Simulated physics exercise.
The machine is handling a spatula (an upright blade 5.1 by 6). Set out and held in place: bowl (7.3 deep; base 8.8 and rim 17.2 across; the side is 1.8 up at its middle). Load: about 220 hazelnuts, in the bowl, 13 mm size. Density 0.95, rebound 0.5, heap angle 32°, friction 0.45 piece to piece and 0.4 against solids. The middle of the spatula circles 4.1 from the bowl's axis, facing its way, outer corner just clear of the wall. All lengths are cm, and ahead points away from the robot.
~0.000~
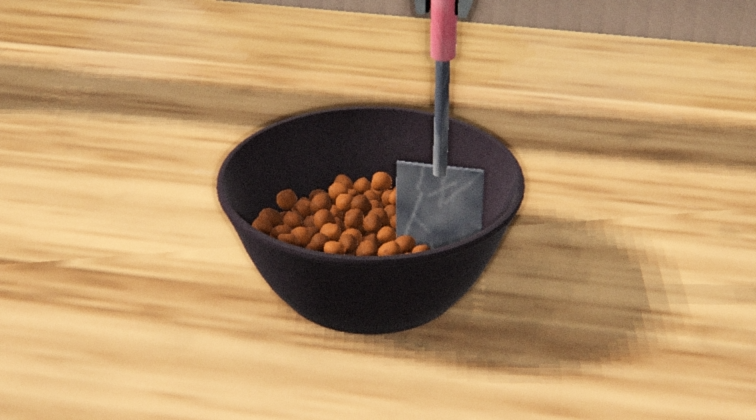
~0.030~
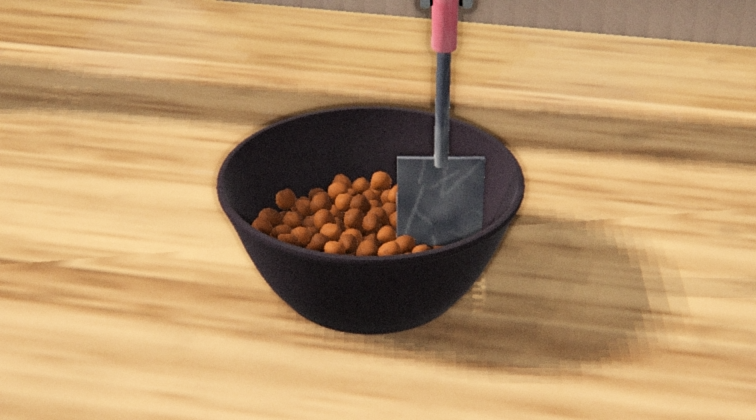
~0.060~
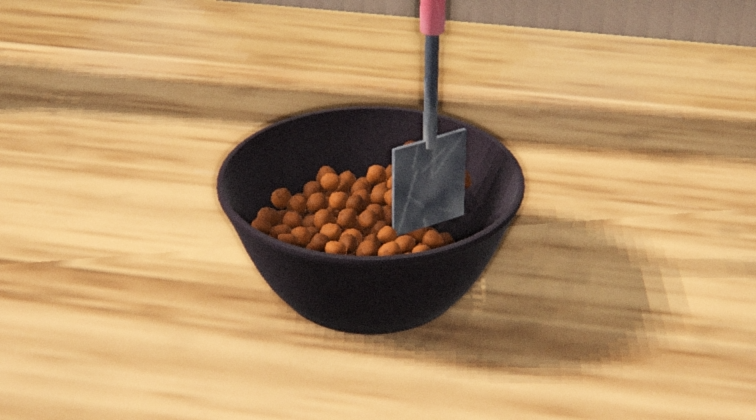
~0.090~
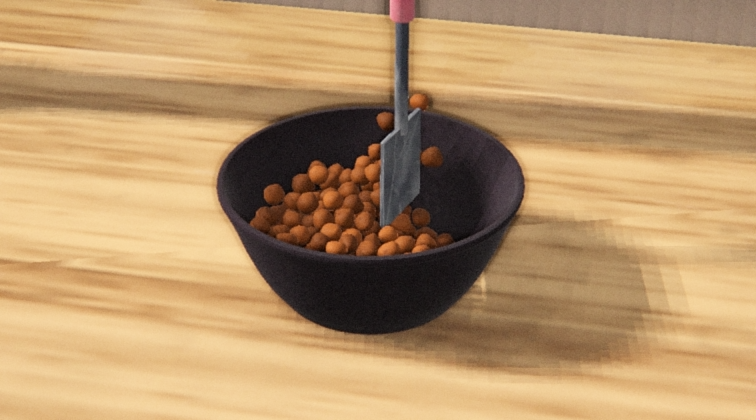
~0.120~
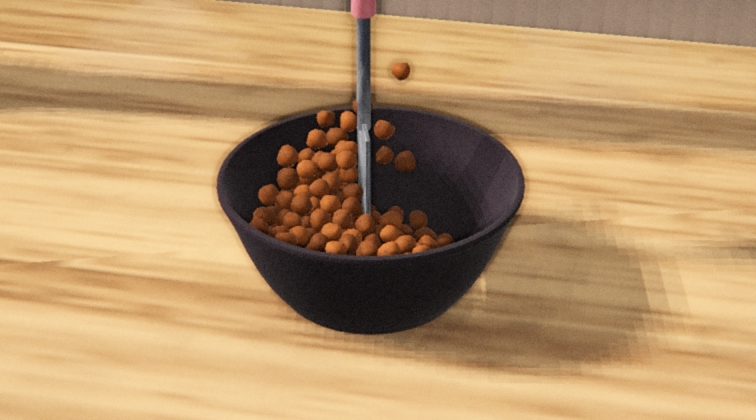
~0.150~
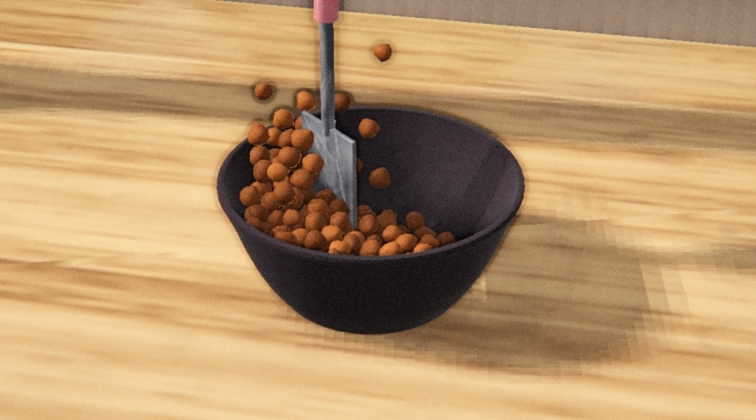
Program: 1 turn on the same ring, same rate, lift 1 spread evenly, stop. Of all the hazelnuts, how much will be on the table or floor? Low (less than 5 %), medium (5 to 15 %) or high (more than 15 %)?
Answer: High; more than 15 % of the hazelnuts finish on the table or floor.
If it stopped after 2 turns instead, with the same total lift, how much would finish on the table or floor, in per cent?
Then about 40 per cent.
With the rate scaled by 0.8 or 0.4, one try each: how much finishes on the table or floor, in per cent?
About 15 and 0 per cent.
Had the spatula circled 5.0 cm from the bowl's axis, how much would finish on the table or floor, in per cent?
It would be near 0 per cent.
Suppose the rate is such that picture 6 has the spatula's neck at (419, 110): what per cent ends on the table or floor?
About 0 per cent.
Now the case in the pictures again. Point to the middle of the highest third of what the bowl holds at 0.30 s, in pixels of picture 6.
Around (436, 243).
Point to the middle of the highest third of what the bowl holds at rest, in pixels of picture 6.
At about (424, 214).
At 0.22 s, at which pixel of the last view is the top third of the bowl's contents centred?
Near (311, 237).
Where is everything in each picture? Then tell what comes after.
The first picture shows the spatula neck at (441, 144), 0° round; upper third of the load around (350, 233), from x 260 to 475, top at y 180; 225 in the bowl.
The second picture shows the spatula neck at (442, 135), 12° round; upper third of the load around (350, 227), from x 260 to 475, top at y 180.
The third picture shows the spatula neck at (430, 117), 43° round; upper third of the load around (350, 220), from x 260 to 465, top at y 145.
The fourth picture shows the spatula neck at (401, 103), 76° round; upper third of the load around (348, 213), from x 260 to 465, top at y 100.
The fifth picture shows the spatula neck at (364, 99), 108° round; upper third of the load around (330, 204), from x 260 to 465, top at y 70; 224 in the bowl, 1 in flight or on the tool.
The sixth picture shows the spatula neck at (328, 104), 140° round; upper third of the load around (300, 201), from x 250 to 470, top at y 50; 223 in the bowl, 2 in flight or on the tool.
After 0.22 s, 220° round, highest piece 12 above the table; 212 in the bowl, 13 in flight or on the tool.
After 0.30 s, 299° round, highest piece 14 above the table; 189 in the bowl, 4 on the table or floor, 32 in flight or on the tool.
After 0.53 s, 0° round, highest piece 6 above the table; 169 in the bowl, 54 on the table or floor, 2 in flight or on the tool.
After 1.23 s, 0° round, highest piece 5 above the table; 169 in the bowl, 56 on the table or floor.
In the end, 169 in the bowl, 56 on the table or floor. That is 25 % on the table or floor.
